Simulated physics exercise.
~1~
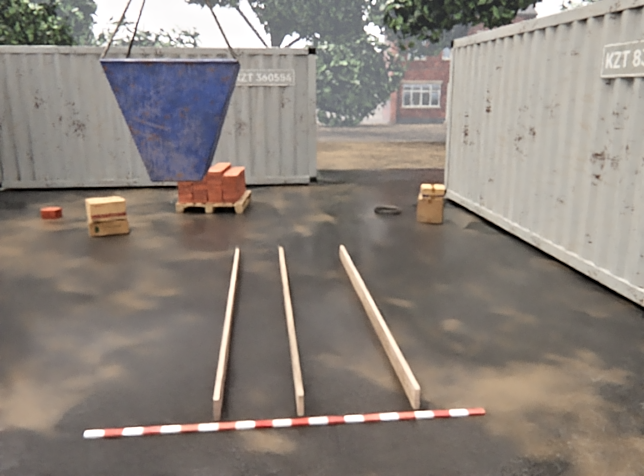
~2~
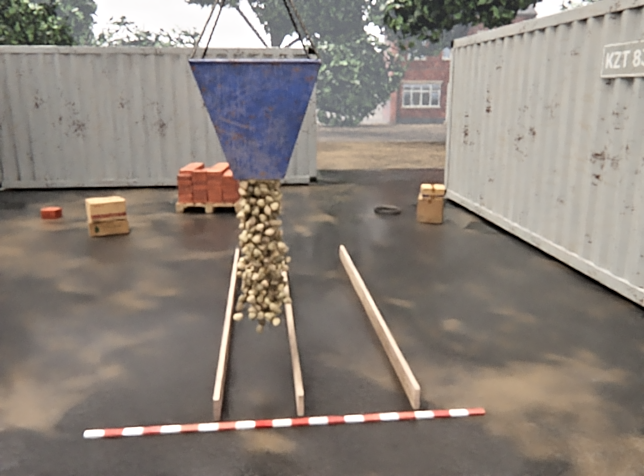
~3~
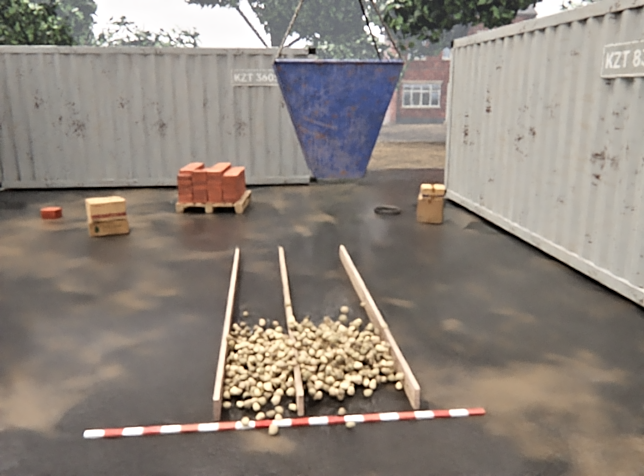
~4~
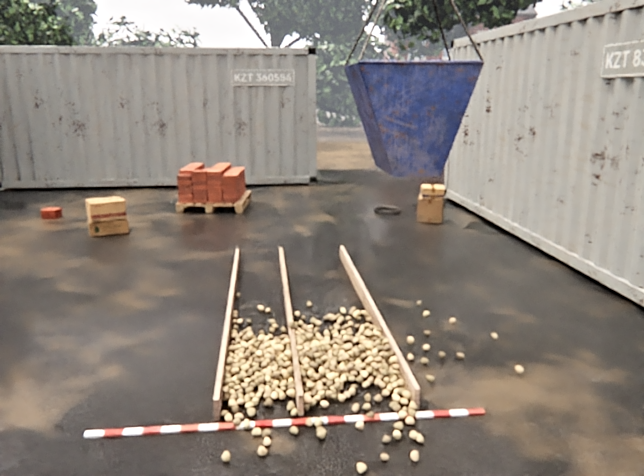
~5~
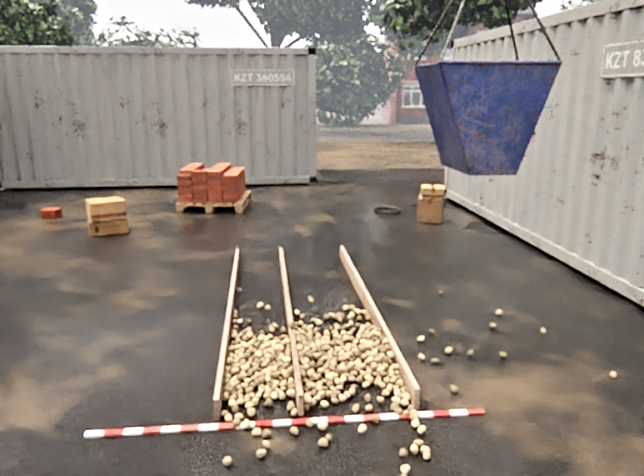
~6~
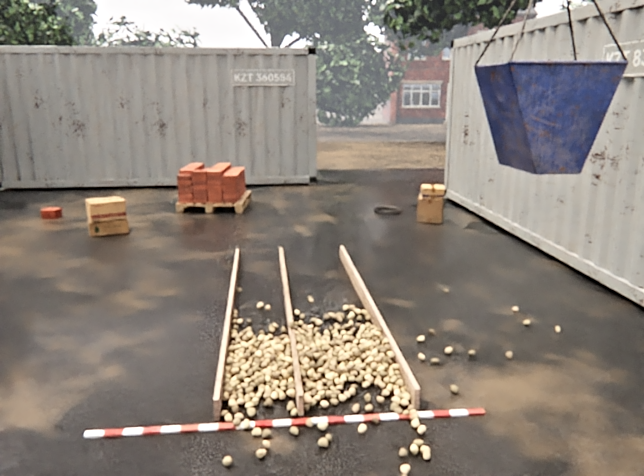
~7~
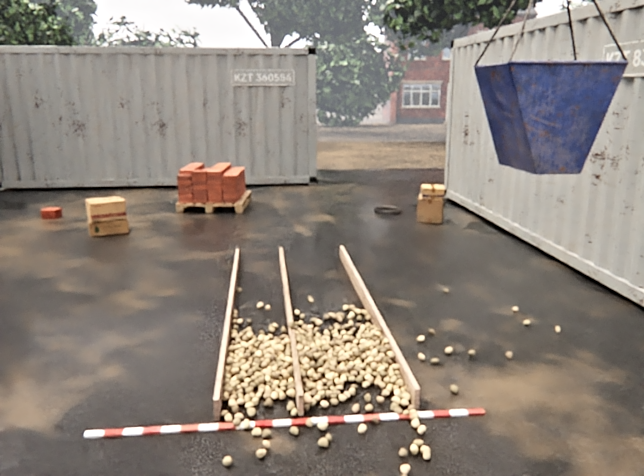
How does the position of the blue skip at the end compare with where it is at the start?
At the start the skip hangs on the left side of the yard, in front of the back container. By the end it hangs far over on the right, in front of the container on that side, at about the same height.
